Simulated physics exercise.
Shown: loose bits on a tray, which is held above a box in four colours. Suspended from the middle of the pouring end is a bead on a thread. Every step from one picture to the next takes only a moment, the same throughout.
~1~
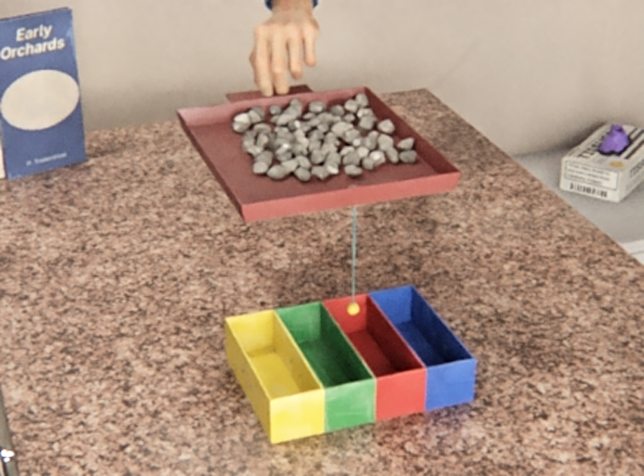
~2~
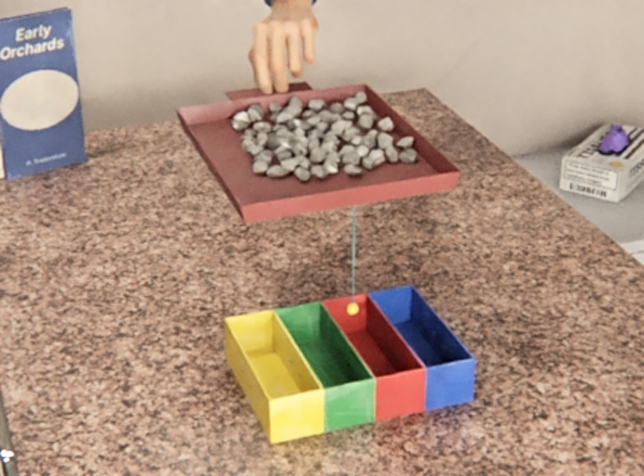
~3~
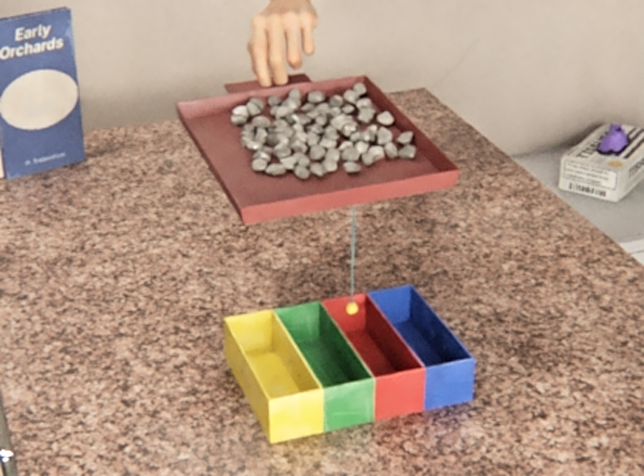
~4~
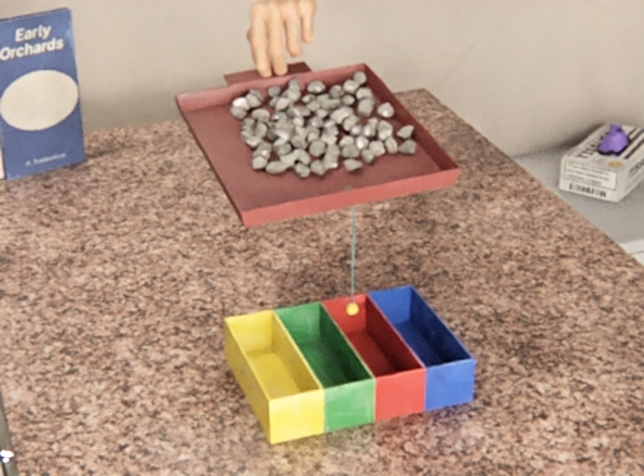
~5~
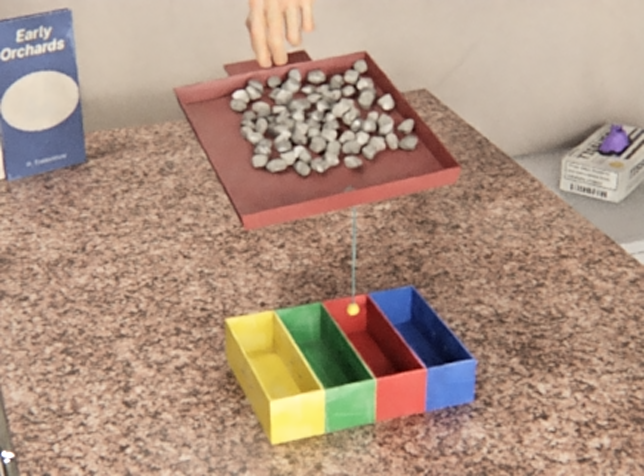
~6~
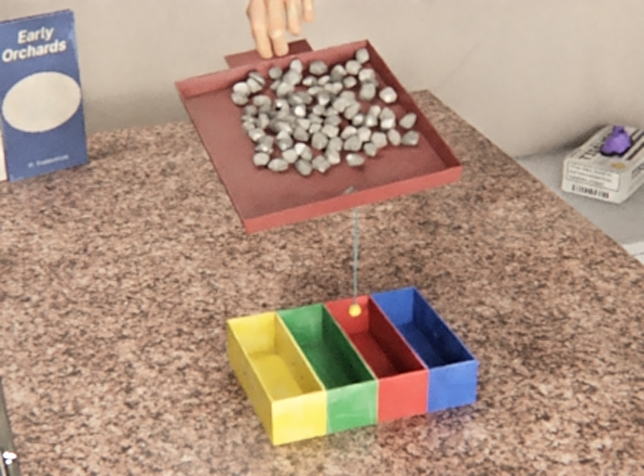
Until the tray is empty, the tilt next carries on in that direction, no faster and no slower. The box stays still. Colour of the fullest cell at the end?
Yellow.
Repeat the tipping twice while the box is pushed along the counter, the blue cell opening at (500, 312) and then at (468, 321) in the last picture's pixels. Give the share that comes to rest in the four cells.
Near 10 % and 40 %.
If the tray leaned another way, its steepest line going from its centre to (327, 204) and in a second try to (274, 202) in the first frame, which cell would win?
Case 1 goes to the cell in yellow, case 2 to the cell in yellow.
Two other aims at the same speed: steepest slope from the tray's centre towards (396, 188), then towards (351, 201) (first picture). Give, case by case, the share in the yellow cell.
The first gives 0 %, the second 10 %.
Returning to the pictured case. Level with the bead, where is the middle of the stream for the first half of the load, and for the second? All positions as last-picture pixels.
The leading part at (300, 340), the rest of it at (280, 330).
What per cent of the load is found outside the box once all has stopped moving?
10 per cent.
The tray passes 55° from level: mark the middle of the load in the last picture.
The load's middle is around (296, 182).
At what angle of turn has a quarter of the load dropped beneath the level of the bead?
I'd say close to 90 degrees.
Soon after the last picture, tray tipped steeply; nearly all on the tray; a stray few falling or outside the box.
A little later, tray tipped right over; about two thirds on the tray; a small part in the yellow cell; a small part in the green cell; a stray few in the red cell; about a quarter falling or outside the box.
Later still, tray tipped past a quarter turn; about half in the yellow cell; about a third in the green cell; a stray few in the red cell; a small part falling or outside the box.
At rest, tray tipped past a quarter turn; about half in the yellow cell; about a third in the green cell; a stray few in the red cell; none in the blue cell; a small part outside the box.
